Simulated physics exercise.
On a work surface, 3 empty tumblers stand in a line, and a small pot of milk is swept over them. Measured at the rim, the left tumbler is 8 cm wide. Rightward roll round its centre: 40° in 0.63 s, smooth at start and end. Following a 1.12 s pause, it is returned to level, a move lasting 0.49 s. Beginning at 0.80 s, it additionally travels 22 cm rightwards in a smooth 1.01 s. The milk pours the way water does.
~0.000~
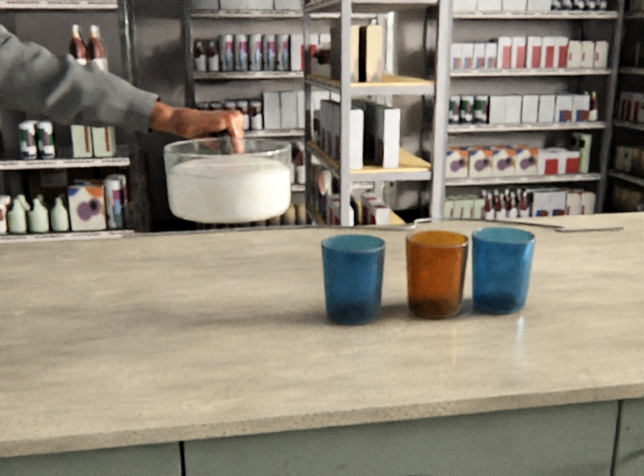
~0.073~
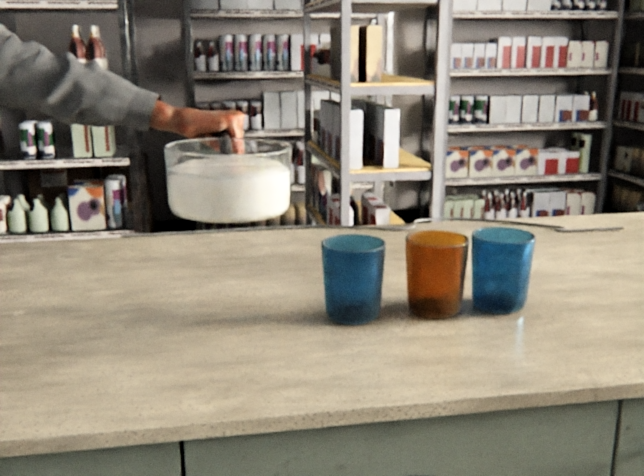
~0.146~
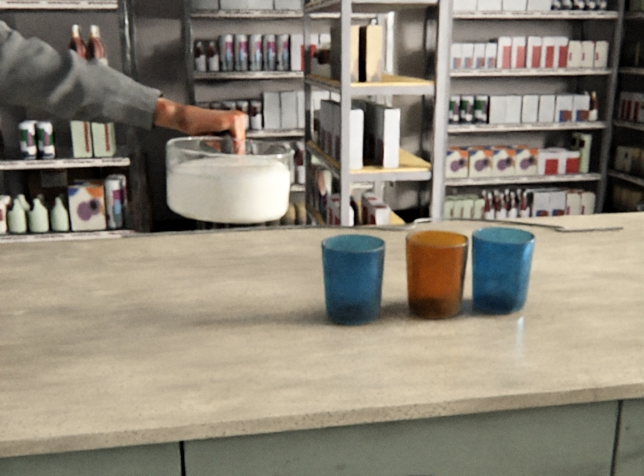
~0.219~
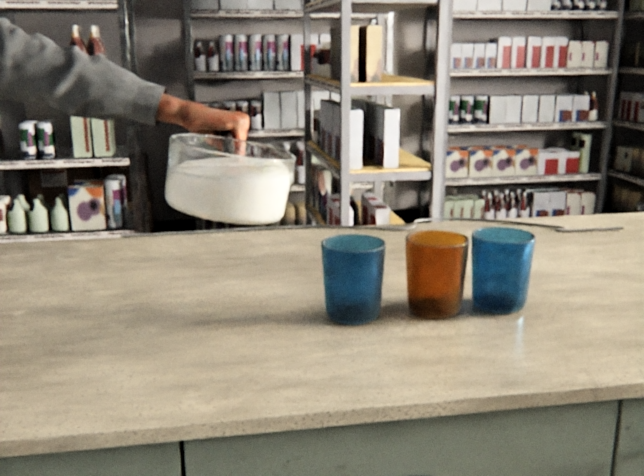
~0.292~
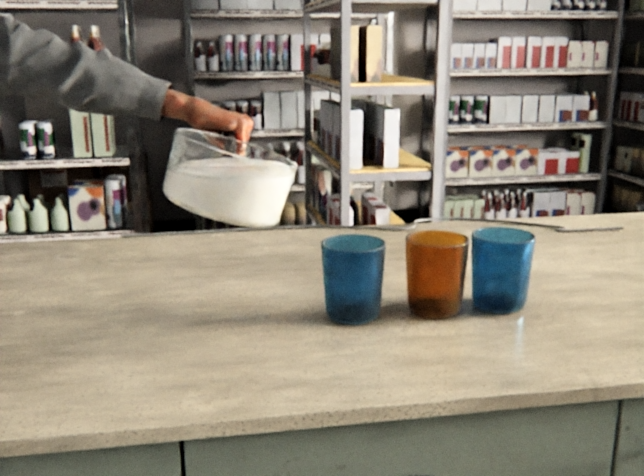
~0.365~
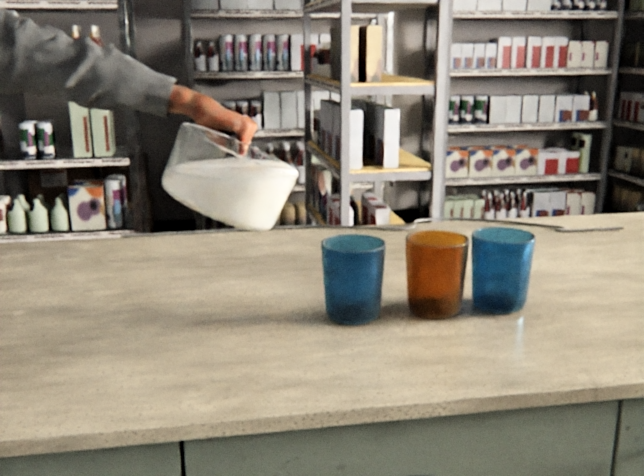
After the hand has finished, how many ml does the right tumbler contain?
About 80 ml.
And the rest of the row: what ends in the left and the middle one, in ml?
Roughly 180 ml on the left and 50 ml in the middle.
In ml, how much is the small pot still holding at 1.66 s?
About 480 ml.
By 0.88 s the tilt is 40° and from the left they hold 125 ml, 0 ml, 0 ml, the small pot 615 ml, and 60 ml is on the work surface.
By 1.26 s the tilt is 40° and from the left they hold 180 ml, 0 ml, 0 ml, the small pot 580 ml, and 95 ml is on the work surface.
By 1.66 s the tilt is 40° and from the left they hold 180 ml, 50 ml, 10 ml, the small pot 480 ml, and 110 ml is on the work surface.
By 2.09 s the tilt is 8° and from the left they hold 180 ml, 50 ml, 75 ml, the small pot 435 ml, and 130 ml is on the work surface.
At rest from the left they hold 180 ml, 50 ml, 75 ml, the small pot 435 ml, and 130 ml is on the work surface.
